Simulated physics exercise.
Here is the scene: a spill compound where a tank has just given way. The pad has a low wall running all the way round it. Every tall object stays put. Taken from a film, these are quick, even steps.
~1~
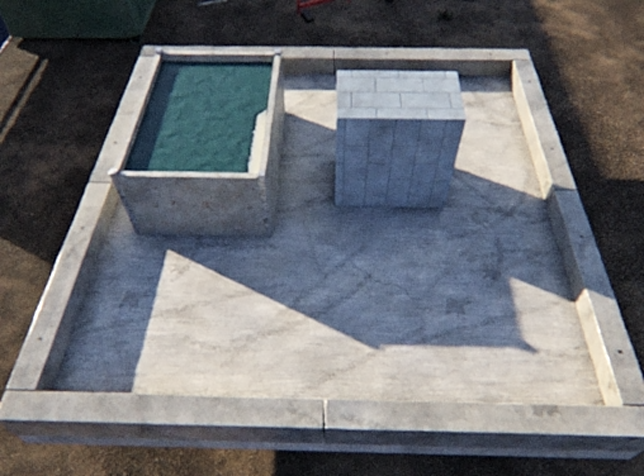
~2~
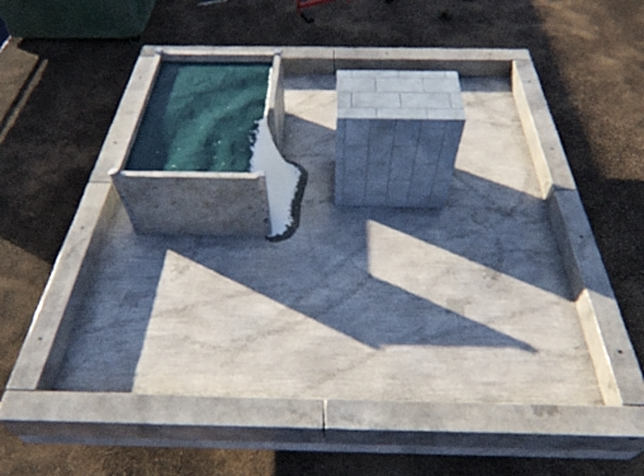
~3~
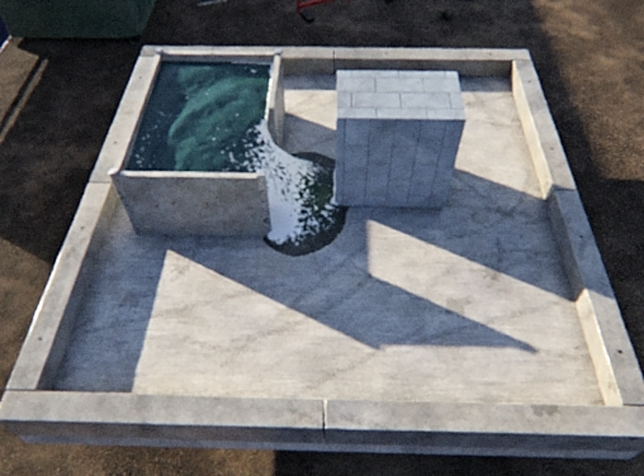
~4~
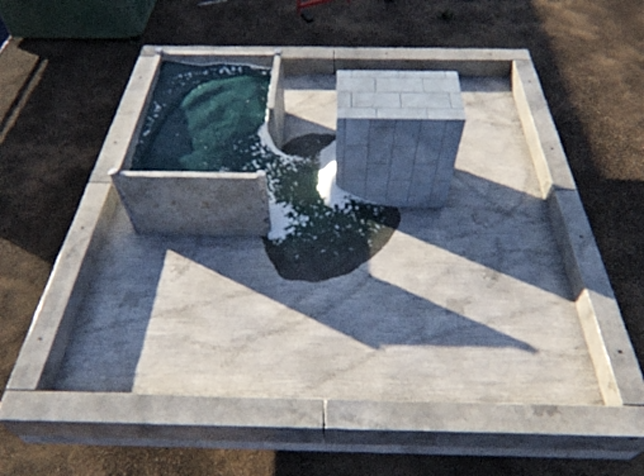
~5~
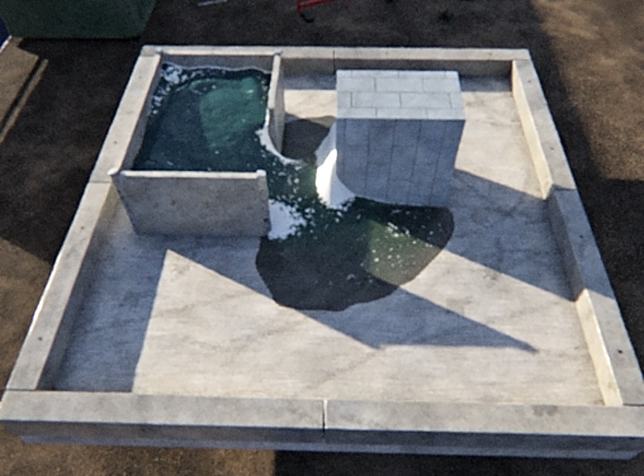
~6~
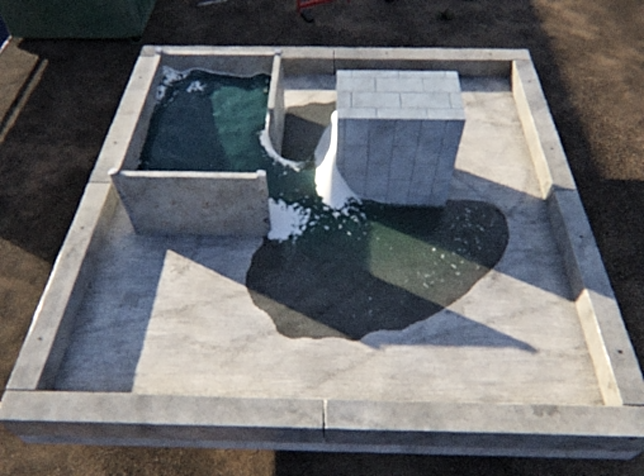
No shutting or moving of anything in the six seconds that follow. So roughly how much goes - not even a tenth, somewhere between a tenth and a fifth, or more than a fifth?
My guess: Not even a tenth.
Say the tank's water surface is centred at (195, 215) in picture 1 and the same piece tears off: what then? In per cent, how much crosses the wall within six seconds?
10 %.
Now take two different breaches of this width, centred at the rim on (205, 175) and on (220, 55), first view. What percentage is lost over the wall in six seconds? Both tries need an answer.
Near 10 and 26 in a hundred.
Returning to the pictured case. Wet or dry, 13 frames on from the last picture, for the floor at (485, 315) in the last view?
Short answer: Swamped.
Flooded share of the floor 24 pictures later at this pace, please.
I'd put it at roughly 90 per cent.
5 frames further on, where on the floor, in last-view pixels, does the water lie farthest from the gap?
Roughly at (604, 415).
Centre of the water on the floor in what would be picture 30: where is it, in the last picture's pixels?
Around pixel (350, 205) of the last picture.
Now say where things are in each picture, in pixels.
Still water in the tank at (206, 113), in the first picture.
The front is at (290, 167), out from the gap at (269, 182), in the second picture.
The front is at (333, 167), out from the gap at (269, 183), in the third picture.
The front is at (390, 221), out from the gap at (269, 185), in the fourth picture.
Water pours out at (269, 184) and has run to (444, 231), in the fifth picture.
Water pours out at (269, 184) and has run to (498, 237), in the sixth picture.
A moment on, water covers 35 % of the floor; the low wall has let 0 % over.
Next, water covers 45 % of the floor; the low wall has let 0 % over.
Then, water covers 55 % of the floor; the low wall has let 2 % over.
Later, water covers 75 % of the floor; the low wall has let 3 % over.
In the end, water covers 80 % of the floor; the low wall has let 3 % over.
